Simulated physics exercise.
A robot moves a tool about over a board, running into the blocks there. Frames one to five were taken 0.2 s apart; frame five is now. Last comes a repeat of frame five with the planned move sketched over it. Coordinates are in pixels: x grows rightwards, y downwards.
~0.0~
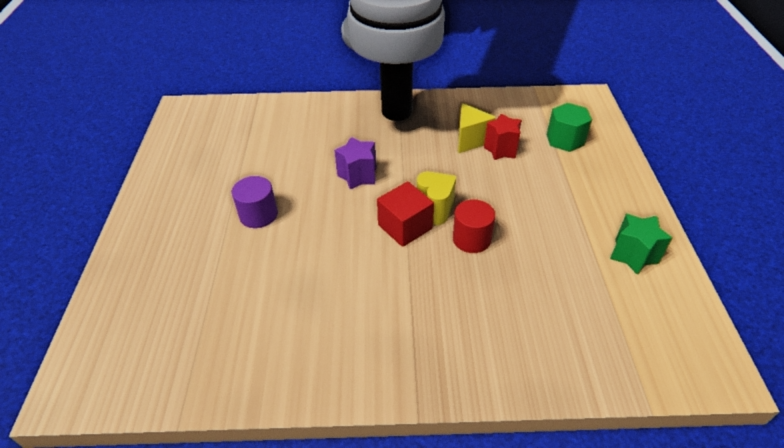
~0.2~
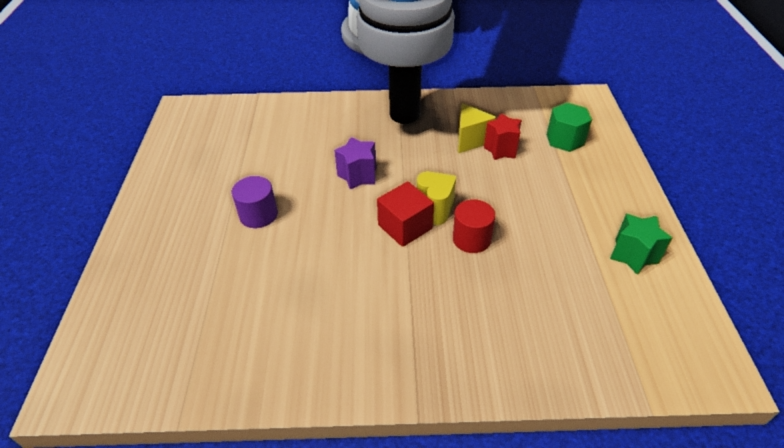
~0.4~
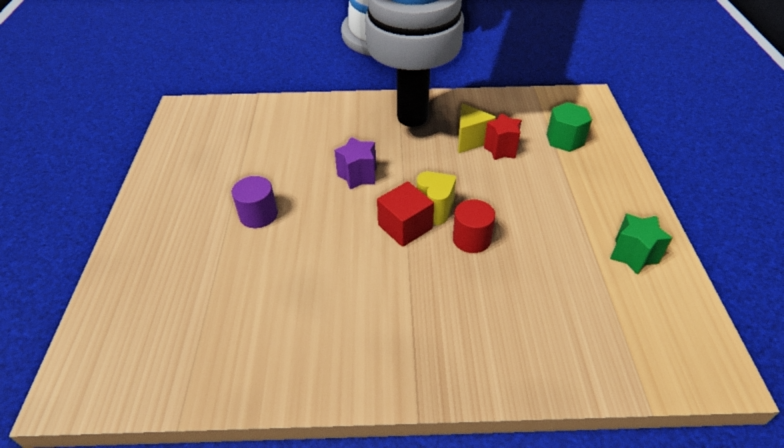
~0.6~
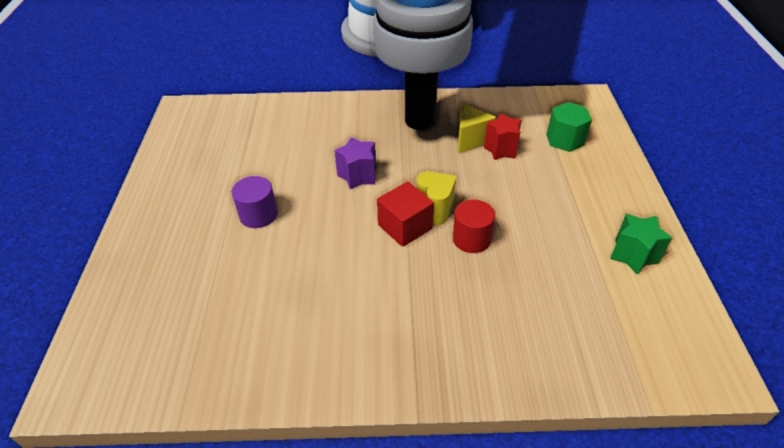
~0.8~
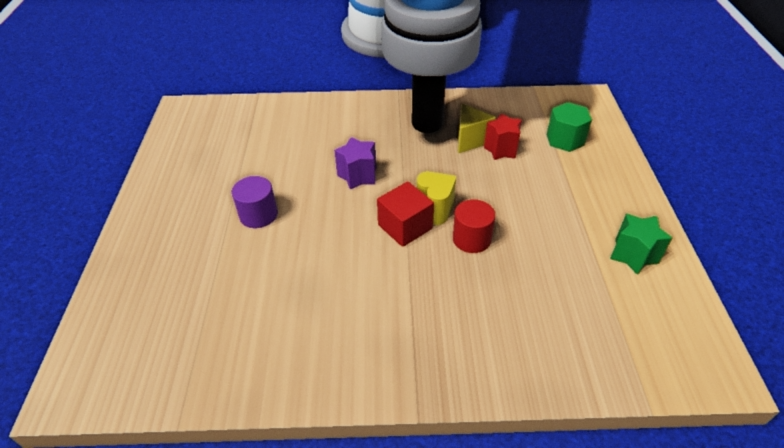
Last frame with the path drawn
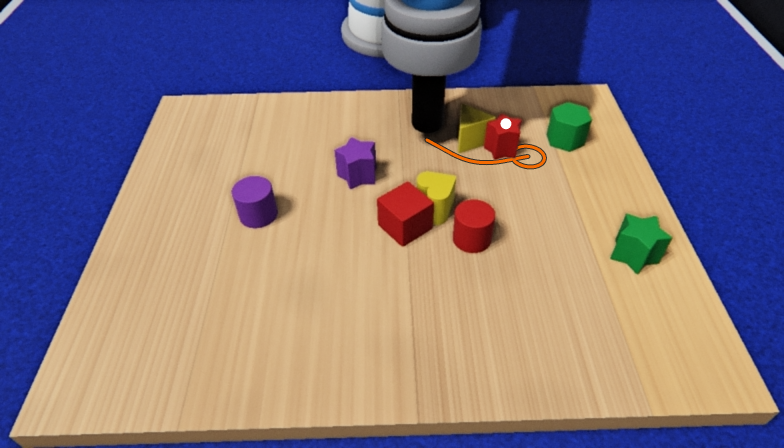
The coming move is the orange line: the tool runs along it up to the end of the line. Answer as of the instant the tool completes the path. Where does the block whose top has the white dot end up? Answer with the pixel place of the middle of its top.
The middle of its upper face will lie at (537, 113).
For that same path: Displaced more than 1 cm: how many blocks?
Going by the path, two blocks will move.
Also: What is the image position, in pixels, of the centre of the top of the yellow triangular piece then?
I think it will end close to (491, 117).
Drawn move, from (427, 140) through (456, 156) and (492, 162) to (528, 156); the dot is on the red star.
One third of the way, tool (457, 141); yellow triangular piece (479, 118), turned 40° anticlockwise.
Two thirds of the way, tool (495, 148); yellow triangular piece (488, 118), turned 85° anticlockwise; red star (521, 122).
At the end, tool (531, 142); yellow triangular piece (491, 117), turned 105° anticlockwise; red star (537, 113), turned 50° anticlockwise; green six-sided block still.
